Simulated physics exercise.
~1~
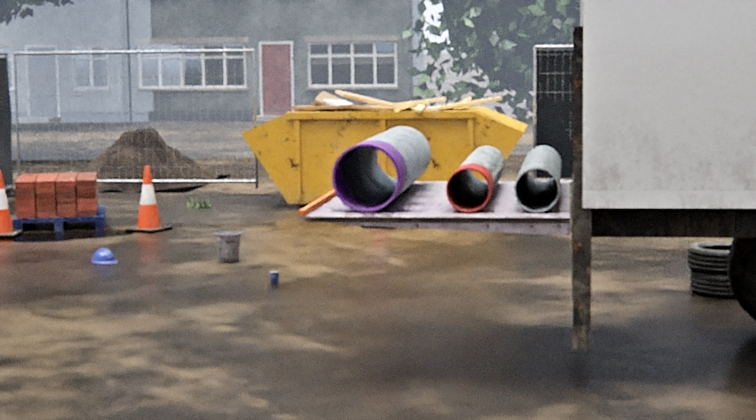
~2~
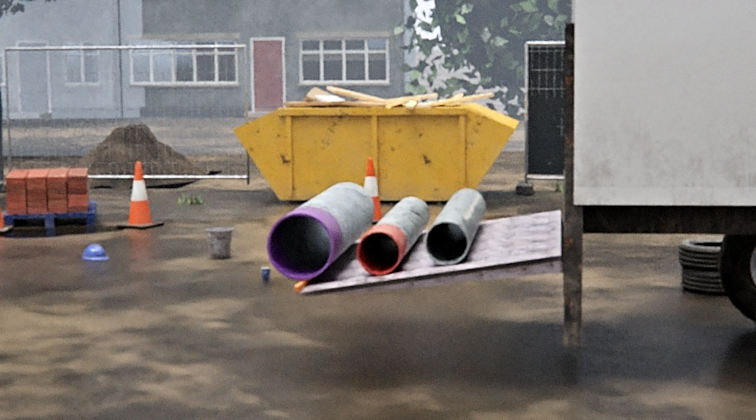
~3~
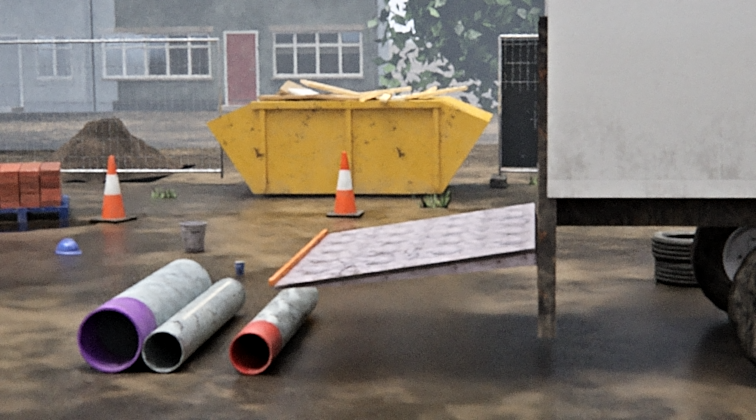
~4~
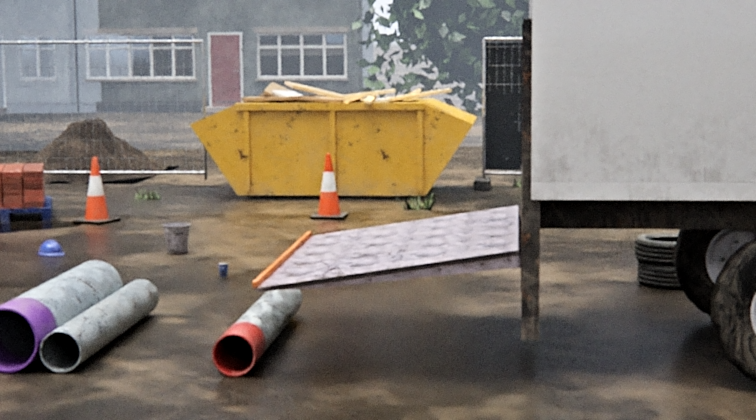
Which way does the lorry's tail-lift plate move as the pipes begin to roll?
The plate moves down, with its outer left edge dipping towards the wet ground.
